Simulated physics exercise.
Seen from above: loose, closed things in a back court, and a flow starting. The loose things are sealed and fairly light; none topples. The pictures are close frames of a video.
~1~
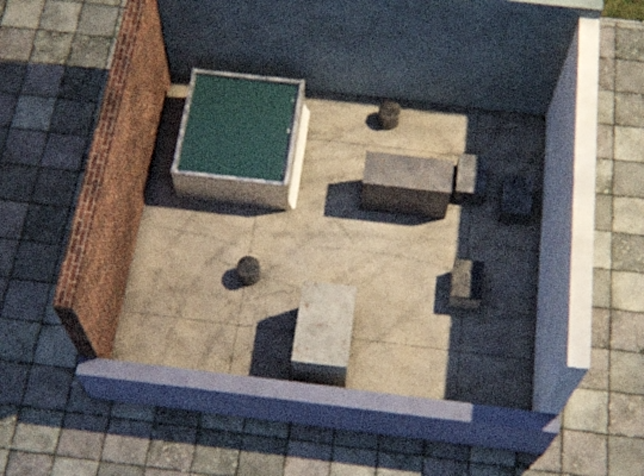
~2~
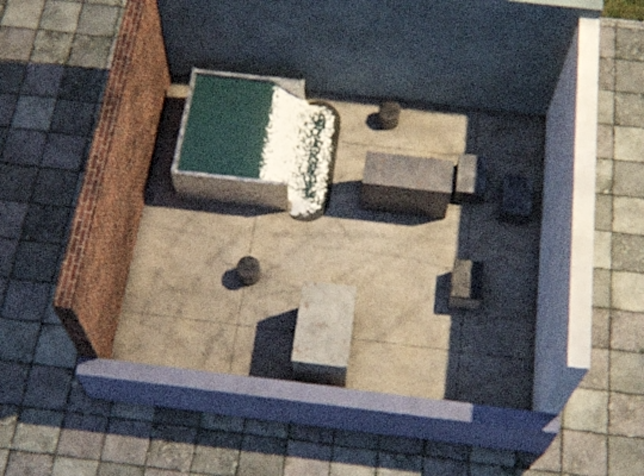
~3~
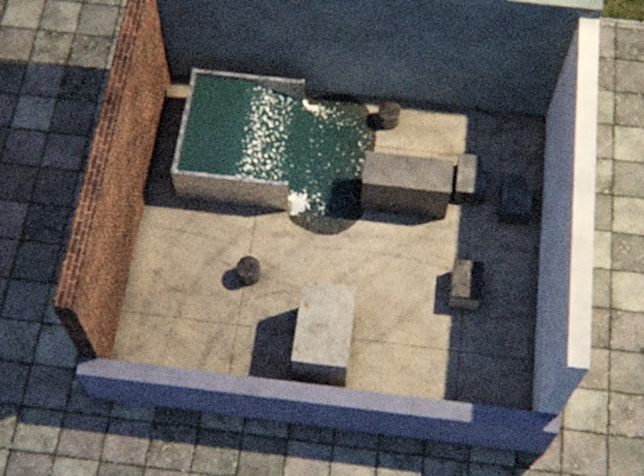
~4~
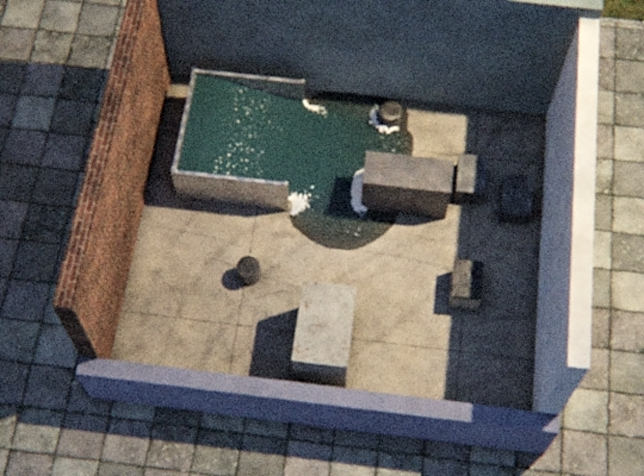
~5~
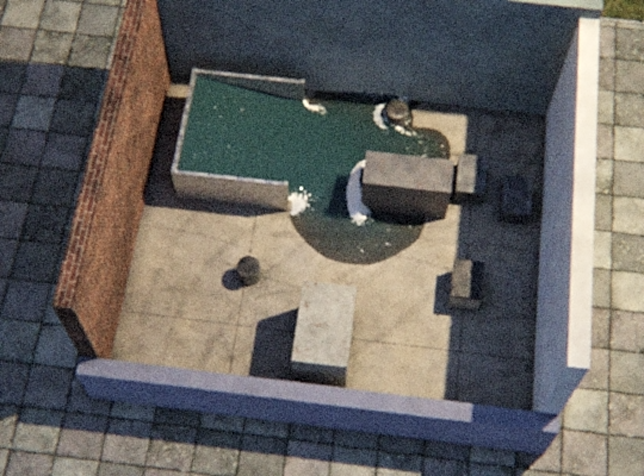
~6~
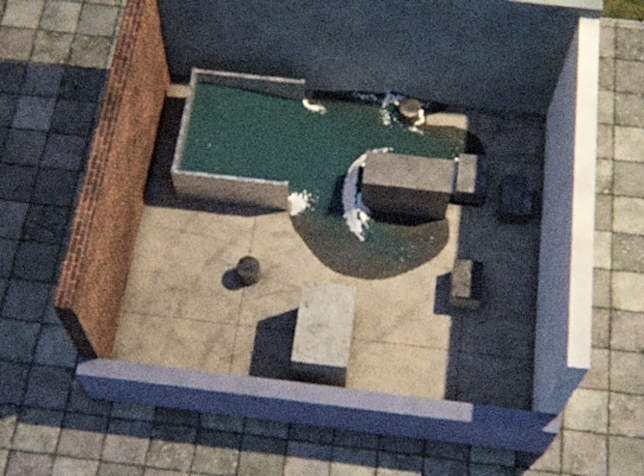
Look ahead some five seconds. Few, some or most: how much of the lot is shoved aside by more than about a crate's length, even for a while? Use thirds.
Share: At least two thirds.
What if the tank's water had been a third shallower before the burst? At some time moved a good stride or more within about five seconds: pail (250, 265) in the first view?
My call: No.
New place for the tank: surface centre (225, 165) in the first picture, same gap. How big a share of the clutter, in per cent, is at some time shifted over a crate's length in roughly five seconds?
Close to 60 %.
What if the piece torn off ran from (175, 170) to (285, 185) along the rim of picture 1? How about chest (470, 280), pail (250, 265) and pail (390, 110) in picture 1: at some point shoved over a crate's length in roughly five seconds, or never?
In that order: No, that far or more, never so far.
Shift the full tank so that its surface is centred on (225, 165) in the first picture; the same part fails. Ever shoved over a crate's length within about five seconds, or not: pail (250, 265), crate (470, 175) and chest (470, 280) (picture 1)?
One after the other: Not that far, short of that, that far or more.
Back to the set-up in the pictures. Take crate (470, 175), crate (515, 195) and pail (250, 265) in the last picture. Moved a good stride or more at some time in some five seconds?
As listed: Pushed that far, that far or more, no.
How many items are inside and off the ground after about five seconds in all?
4 of them.
A moment on, 1 of 5 are well off their spots; 0 afloat.
Next, 4 of 5 are well off their spots; 1 afloat.
Later, 4 of 5 are well off their spots; 3 afloat.
In the end, 4 of 5 are well off their spots, and 4 have been at some point; 4 afloat.
